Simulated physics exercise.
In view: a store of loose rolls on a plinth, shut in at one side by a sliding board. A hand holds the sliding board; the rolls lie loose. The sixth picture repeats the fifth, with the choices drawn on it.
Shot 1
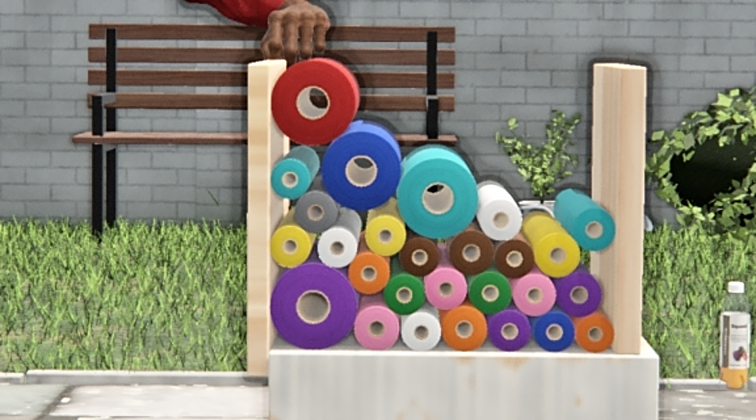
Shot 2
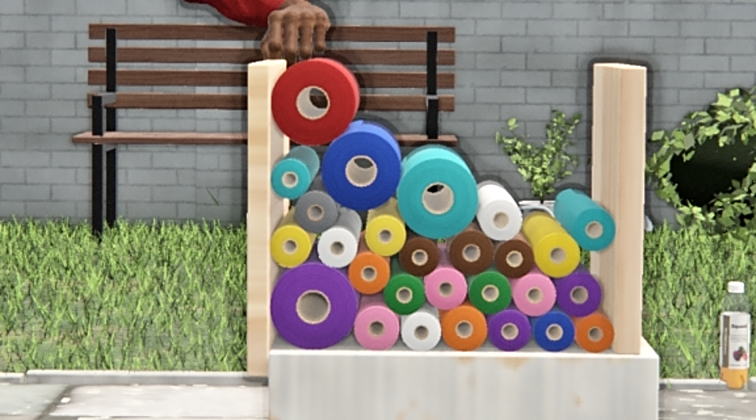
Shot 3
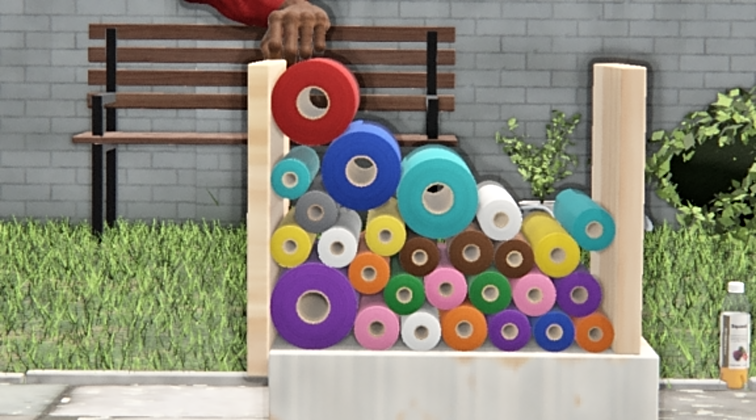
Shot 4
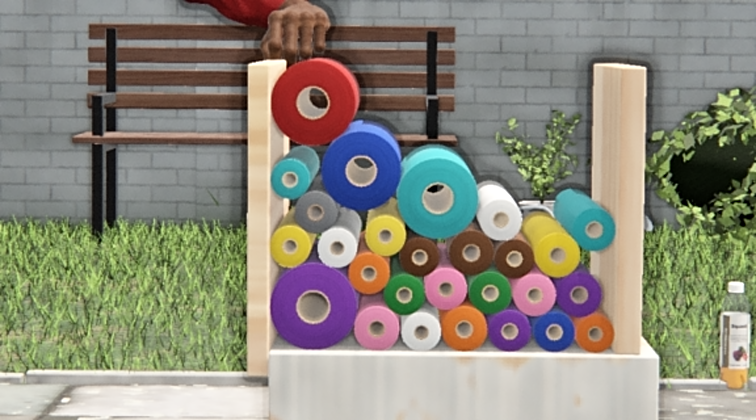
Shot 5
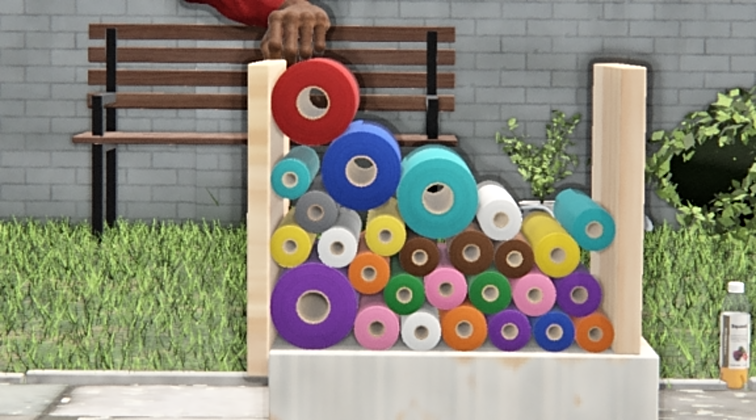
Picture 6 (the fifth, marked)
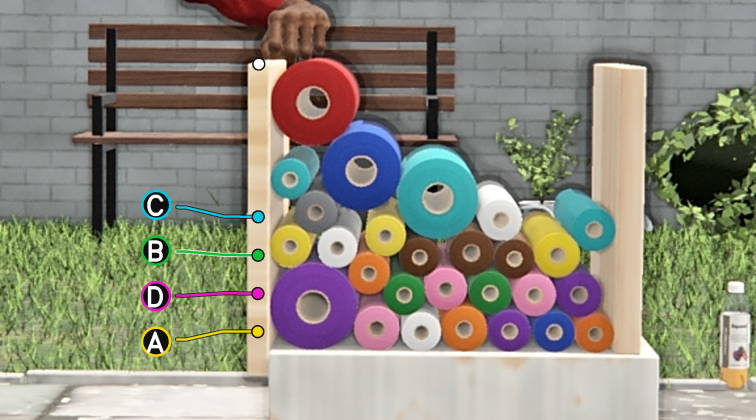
A hand rests at the left board beside a stack of loose, colourful rolls on a plinth, with nothing visibly moving.
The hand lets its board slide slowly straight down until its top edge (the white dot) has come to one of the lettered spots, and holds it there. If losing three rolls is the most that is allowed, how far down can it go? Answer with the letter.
Stop at B.
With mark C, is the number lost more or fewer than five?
It loses fewer than five.
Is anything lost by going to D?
Yes, at D.
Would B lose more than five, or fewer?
At B, fewer than five.
On the marked copy, A at (258, 331); B at (258, 255); C at (259, 217); D at (258, 293); the white dot at (259, 64).
With B. Early on, top of the board (270, 148).
Further on, top of the board (269, 243).
At the end, top of the board (269, 254), two out over the board.
As for the rest, A four out over the board; C none out over the board; D four out over the board.
